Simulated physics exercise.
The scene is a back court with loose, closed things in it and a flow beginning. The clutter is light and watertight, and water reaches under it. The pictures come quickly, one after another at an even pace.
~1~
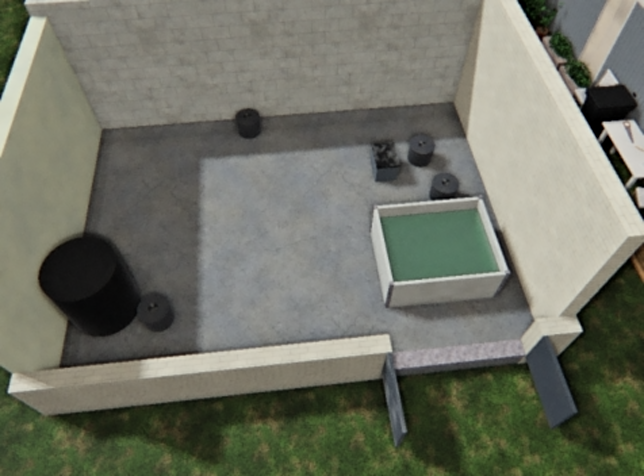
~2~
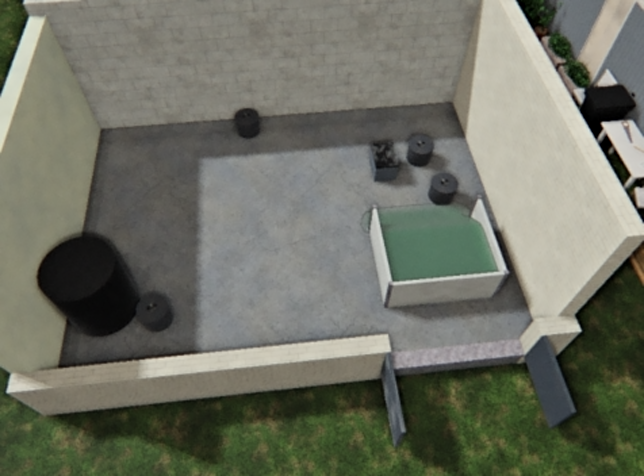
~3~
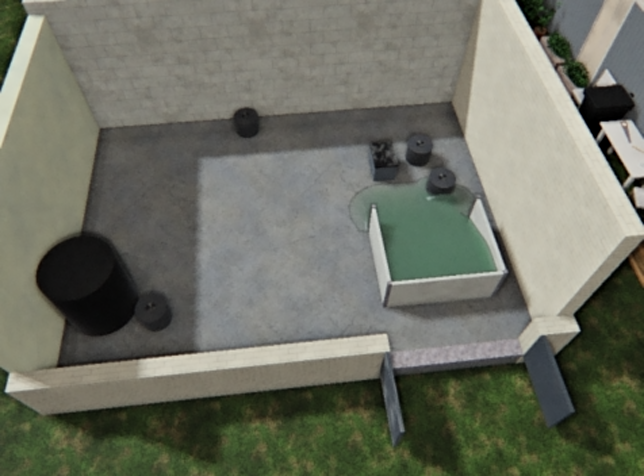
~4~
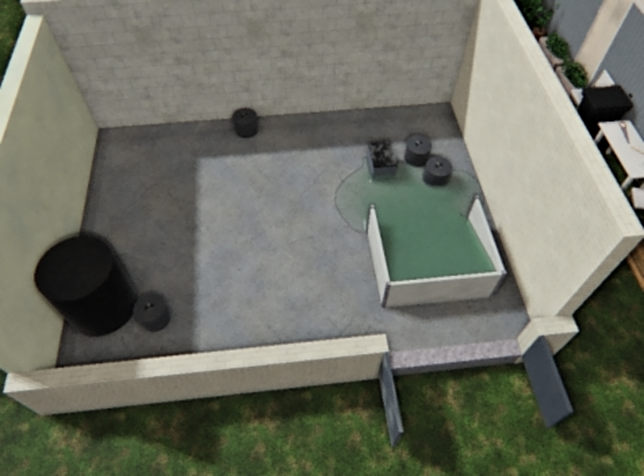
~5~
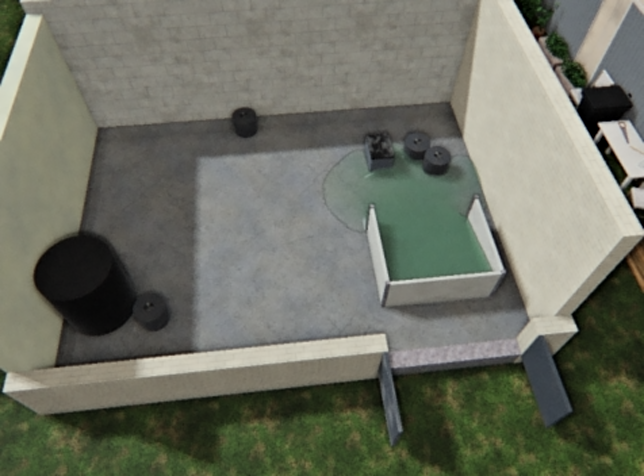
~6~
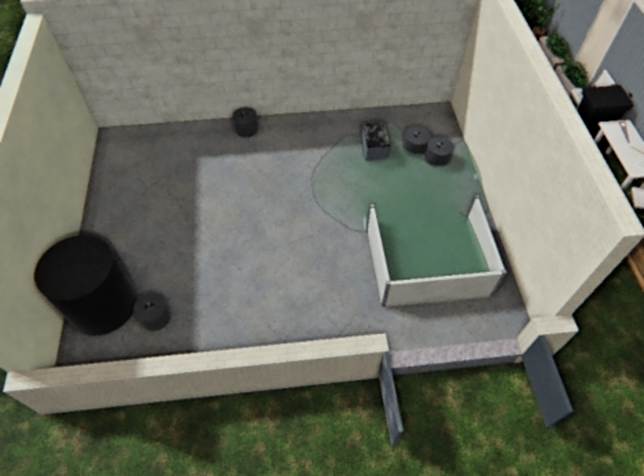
In a walled court, green water spreads from an open-backed enclosure and pushes nearby dark containers backward.
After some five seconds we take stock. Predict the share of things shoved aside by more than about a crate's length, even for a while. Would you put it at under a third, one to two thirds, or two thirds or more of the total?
I would put it at two thirds or more of the total.
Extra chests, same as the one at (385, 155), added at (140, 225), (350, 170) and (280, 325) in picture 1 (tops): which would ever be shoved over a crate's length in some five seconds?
Listed in order: Hardly budges, displaced, then hardly budges.
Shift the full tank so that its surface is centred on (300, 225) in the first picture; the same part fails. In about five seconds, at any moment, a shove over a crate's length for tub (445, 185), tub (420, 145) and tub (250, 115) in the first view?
Short of it, short of it, covered the distance.
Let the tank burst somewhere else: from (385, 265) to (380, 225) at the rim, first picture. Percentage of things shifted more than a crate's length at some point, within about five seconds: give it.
Near 20 in a hundred.
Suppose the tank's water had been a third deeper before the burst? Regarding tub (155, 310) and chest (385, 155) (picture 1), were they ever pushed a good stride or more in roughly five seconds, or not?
Lab note, in order: Stayed below that mark / reached that mark.
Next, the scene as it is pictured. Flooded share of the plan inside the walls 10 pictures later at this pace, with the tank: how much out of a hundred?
My guess is around 40 per cent.
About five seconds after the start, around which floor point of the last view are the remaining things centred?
About (248, 201).
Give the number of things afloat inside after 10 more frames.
3 of them.
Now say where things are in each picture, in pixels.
In the first frame, a tub at (446, 183), on the bottom; a chest at (386, 154) rests on the ground; 0 of 5 have shifted.
In the second frame, a tub at (445, 183) rests on the ground; a chest at (385, 154) rests on the ground; 0 of 5 have shifted.
In the third frame, a tub at (443, 178), on the bottom, close to its start; a chest at (384, 154), on the bottom; 1 of 5 have shifted.
In the fourth frame, a tub at (439, 166) rests on the ground, a stride from its start; a chest at (382, 153), on the bottom; 1 of 5 have shifted.
In the fifth frame, a tub at (438, 155), on the bottom, a stride from its start; a chest at (380, 145), on the bottom, close to its start; 3 of 5 have shifted.
In the sixth frame, a tub at (441, 146), on the bottom, a stride from its start; a chest at (376, 134), on the bottom, a stride from its start; 3 of 5 have shifted.
A moment on, 3 of 5 are well off their spots; 0 afloat.
Next, 3 of 5 are well off their spots; 3 afloat.
Later, 4 of 5 are well off their spots; 3 afloat.
In the end, 4 of 5 are well off their spots, and 4 have been at some point; 0 afloat.
